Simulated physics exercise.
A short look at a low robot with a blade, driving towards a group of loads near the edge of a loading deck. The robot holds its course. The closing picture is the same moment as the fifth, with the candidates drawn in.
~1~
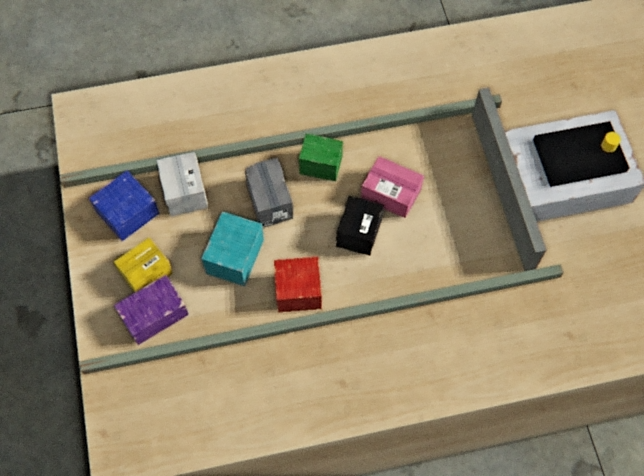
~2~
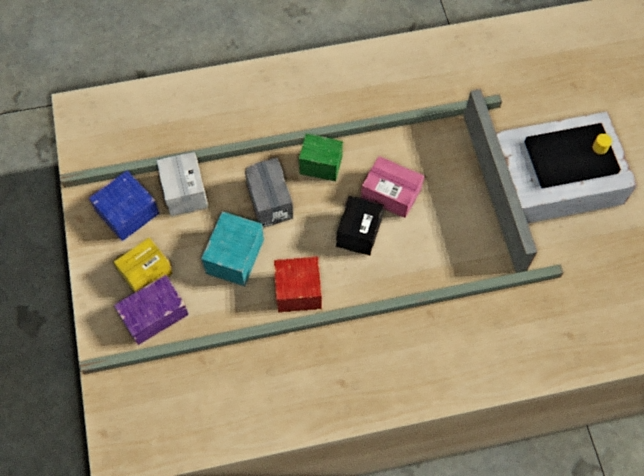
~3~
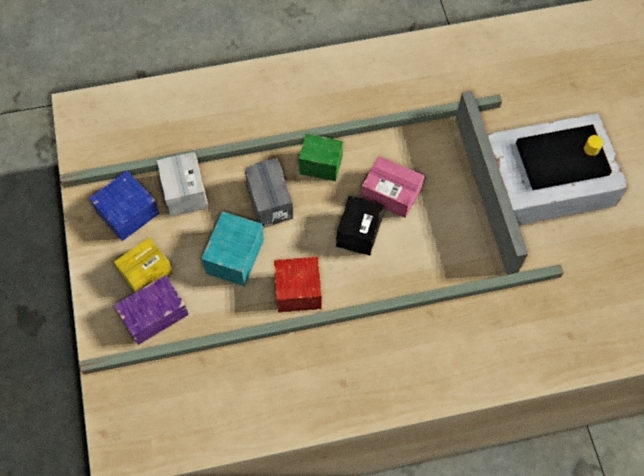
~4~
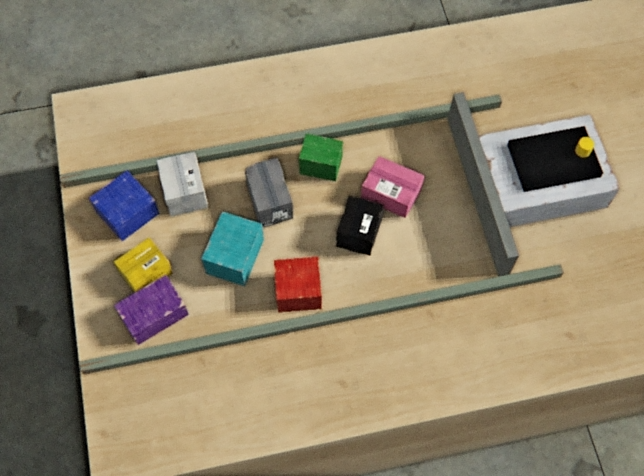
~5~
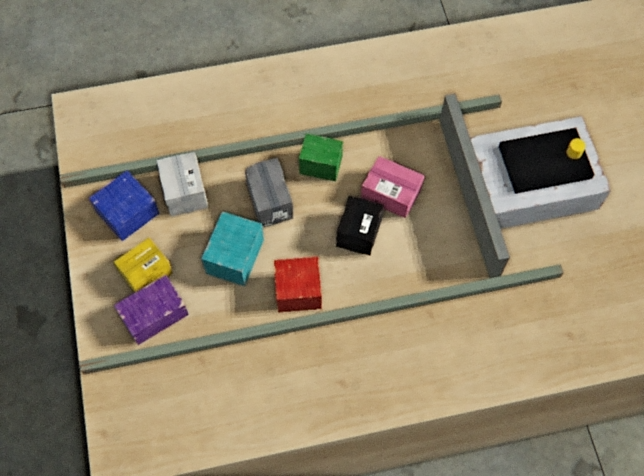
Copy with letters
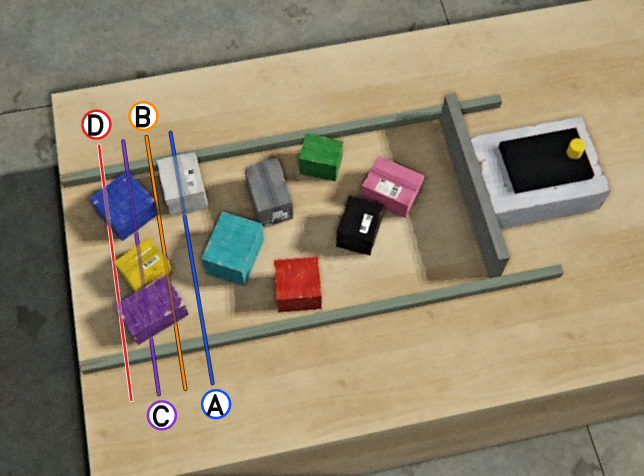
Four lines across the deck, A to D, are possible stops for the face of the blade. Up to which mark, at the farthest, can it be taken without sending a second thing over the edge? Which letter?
It can go as far as A.
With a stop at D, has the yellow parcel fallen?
Yes.
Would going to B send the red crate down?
By then, no.
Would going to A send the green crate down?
By then, no.
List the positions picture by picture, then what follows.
The first frame shows yellow parcel (144, 268); grey parcel (269, 193); turquoise crate (233, 249).
The second frame shows robot (566, 156); pink parcel (393, 188).
The third frame shows robot (558, 157); purple crate (152, 310).
The fourth frame shows robot (549, 159); white parcel (183, 185).
The fifth frame shows robot (540, 161); black parcel (360, 226); yellow parcel (144, 268); grey parcel (269, 193).
On the copy, A at (190, 250); B at (165, 255); C at (140, 259); D at (114, 264).
On A. First, robot (441, 180); green crate (312, 157); black parcel (348, 241).
Then, robot (339, 199); blue crate (103, 205); white parcel (162, 187).
Finally, robot (257, 214); yellow parcel (74, 286); purple crate (84, 334); none fallen.
By contrast, B drops three; C drops four; D drops seven.
